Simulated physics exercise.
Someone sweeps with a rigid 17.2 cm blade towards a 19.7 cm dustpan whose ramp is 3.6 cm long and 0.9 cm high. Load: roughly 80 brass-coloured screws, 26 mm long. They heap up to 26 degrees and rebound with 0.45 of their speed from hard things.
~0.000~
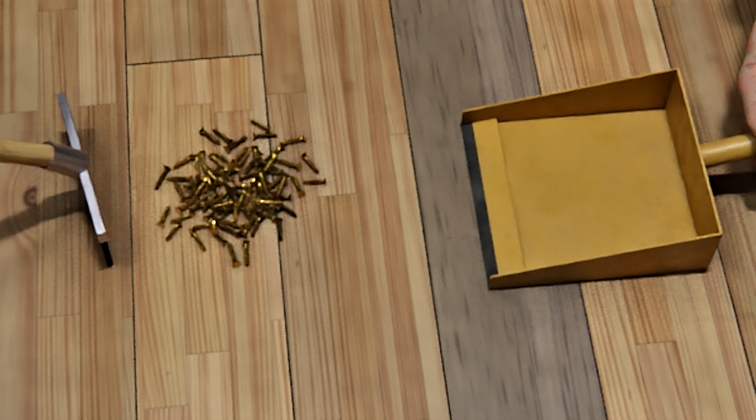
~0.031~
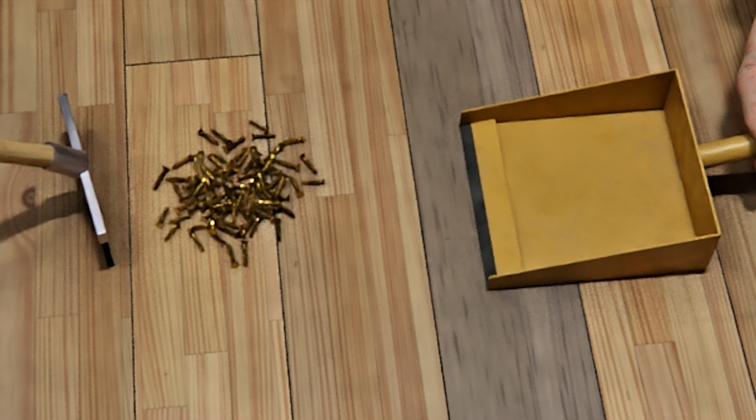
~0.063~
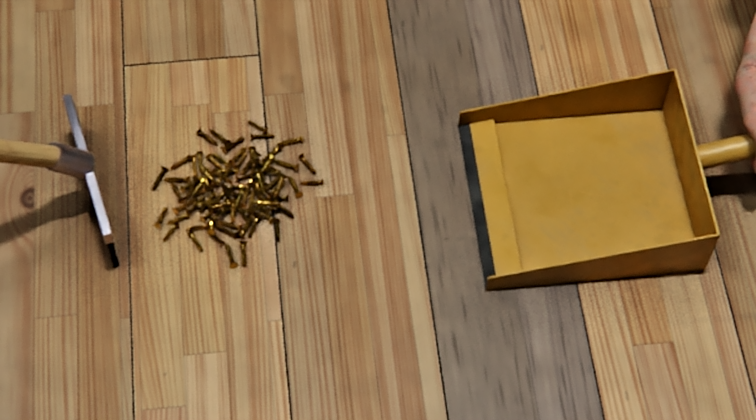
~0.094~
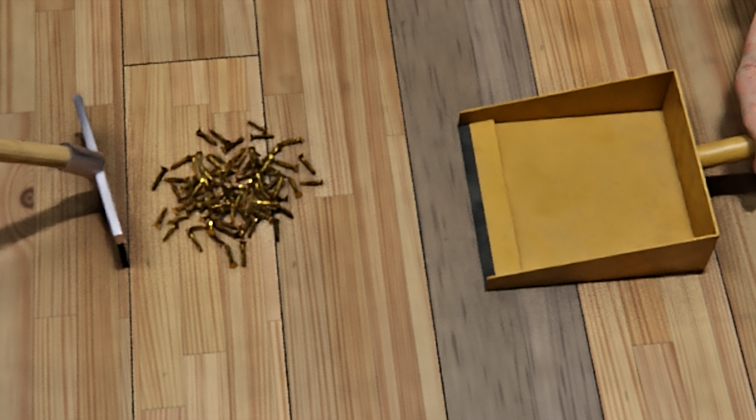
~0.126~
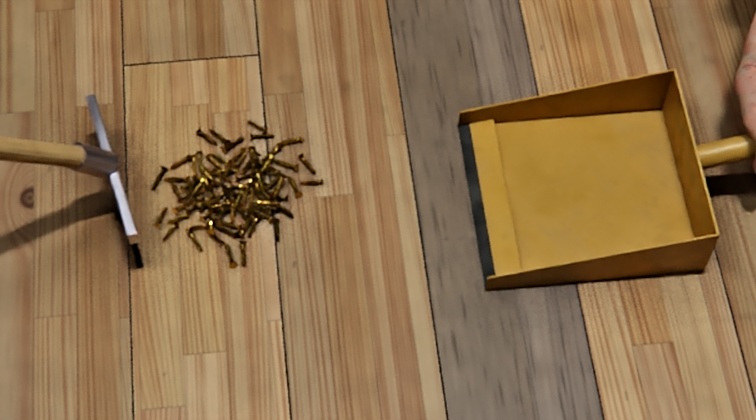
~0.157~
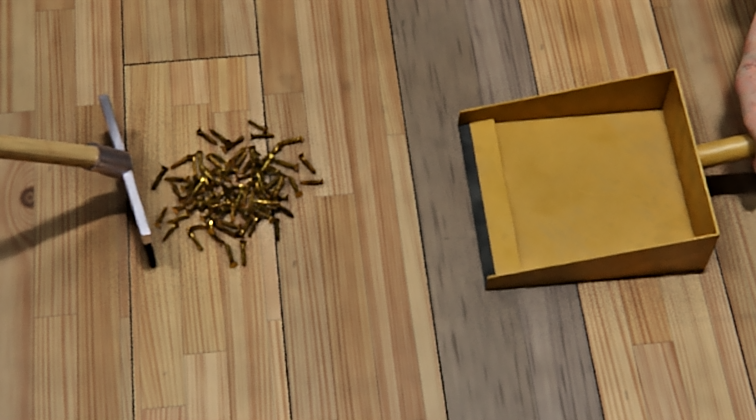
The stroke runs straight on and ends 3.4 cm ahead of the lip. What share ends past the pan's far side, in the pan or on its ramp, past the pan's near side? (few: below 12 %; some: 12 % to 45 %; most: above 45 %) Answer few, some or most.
Far side some, pan few, near side few.
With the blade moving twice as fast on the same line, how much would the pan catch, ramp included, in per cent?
It would be near 30 per cent.
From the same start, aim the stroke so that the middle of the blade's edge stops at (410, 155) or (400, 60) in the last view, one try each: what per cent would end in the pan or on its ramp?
Some 5 and 0 per cent.
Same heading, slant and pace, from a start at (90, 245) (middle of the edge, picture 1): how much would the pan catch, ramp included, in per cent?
About 0 per cent.
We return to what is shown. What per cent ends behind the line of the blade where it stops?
About 15 per cent.
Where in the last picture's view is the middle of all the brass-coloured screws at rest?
At about (436, 172).
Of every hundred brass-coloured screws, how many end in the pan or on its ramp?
Some 5 per cent.
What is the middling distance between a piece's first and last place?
About 22 cm.
After 0.49 s, middle of the blade 20 cm from the lip; 0 % over the lip, far side 10 %, near side 0 %.
After 0.71 s, middle of the blade 11 cm from the lip; 0 % over the lip, far side 15 %, near side 0 %.
Then, at 1.04 s, middle of the blade 5 cm from the lip; 5 % over the lip, far side 20 %, near side 0 %.
By 2.1 s all is still; far side 20 %, pan 5 %, near side 0 %, in front of the lip or behind the blade 75 %.
